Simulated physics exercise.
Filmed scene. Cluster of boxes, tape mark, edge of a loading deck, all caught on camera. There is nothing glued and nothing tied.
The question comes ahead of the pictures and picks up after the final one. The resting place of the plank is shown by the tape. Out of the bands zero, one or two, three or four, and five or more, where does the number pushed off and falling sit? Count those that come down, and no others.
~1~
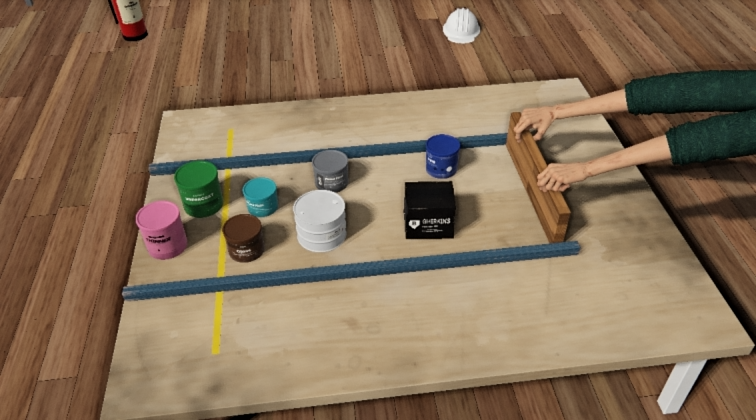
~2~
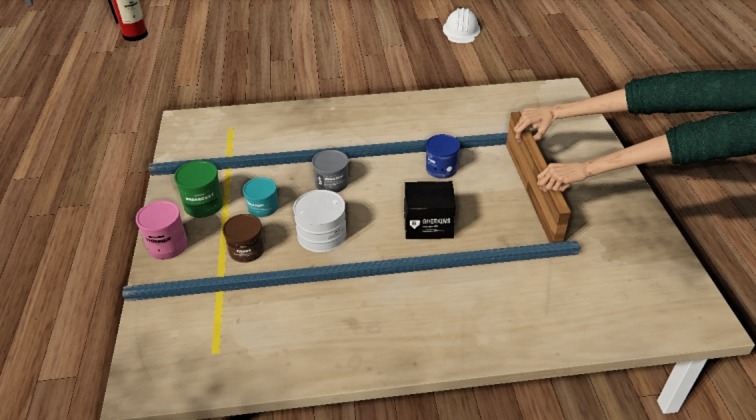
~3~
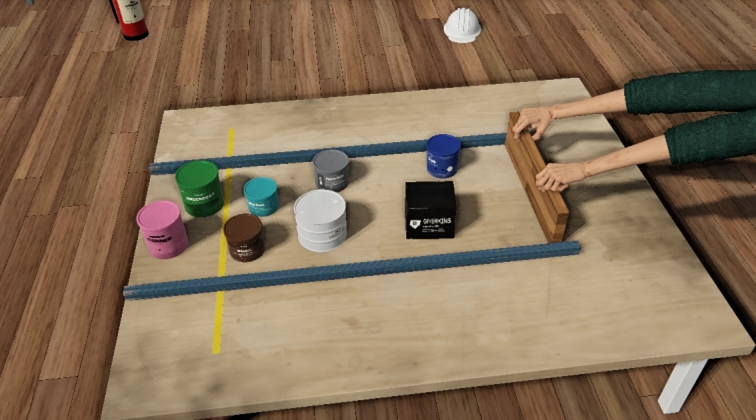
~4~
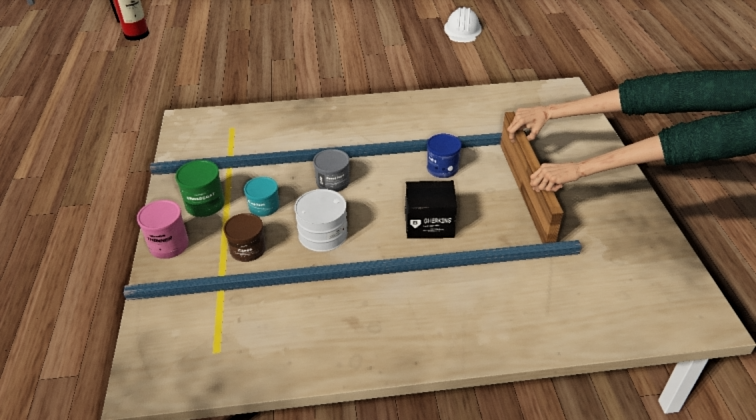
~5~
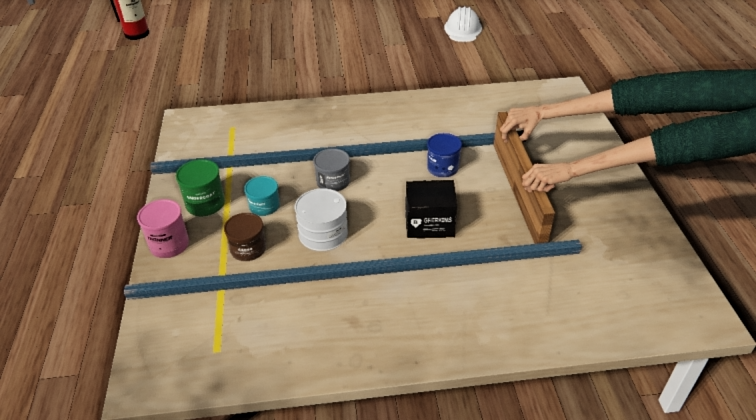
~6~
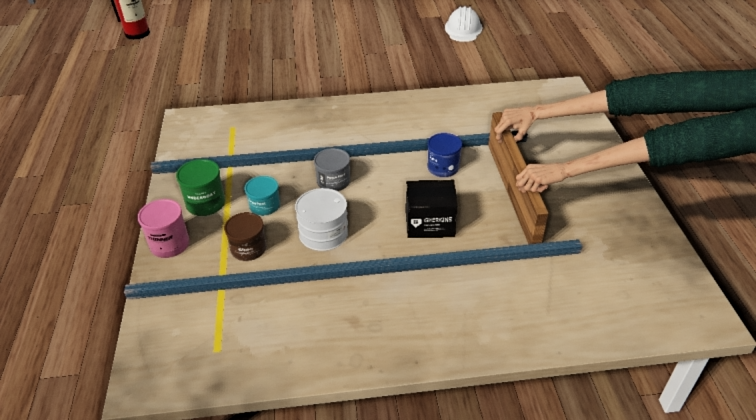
It sits at one or two.
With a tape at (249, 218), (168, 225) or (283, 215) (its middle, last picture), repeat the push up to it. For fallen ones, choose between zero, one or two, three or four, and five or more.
1 or 2; at least five; not one.
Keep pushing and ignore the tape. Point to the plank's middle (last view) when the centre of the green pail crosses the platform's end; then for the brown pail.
Points: About (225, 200) and about (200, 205).
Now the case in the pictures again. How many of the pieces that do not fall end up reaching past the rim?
The overhang total is 2.
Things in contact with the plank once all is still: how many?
That would be 3 of them.
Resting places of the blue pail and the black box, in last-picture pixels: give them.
The blue pail at (210, 174), the black box at (196, 232).
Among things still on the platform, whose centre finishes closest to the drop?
Green pail - nearest.
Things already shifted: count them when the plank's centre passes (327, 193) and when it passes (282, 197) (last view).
At the first spot the count is 6, and at the second it is 8.
Soon after, none off yet; pink pail at rest near (165, 229); green pail at rest near (202, 188); brown pail at rest near (246, 237).
Then, none off yet; pink pail at rest near (165, 229); green pail at rest near (202, 188); brown pail moved a little near (240, 238).
Further on, none off yet; pink pail moved a little near (159, 227); green pail moved a little near (192, 191); brown pail moved well along near (169, 257).
At rest, the number that fall off is one or two; fallen, pink pail.
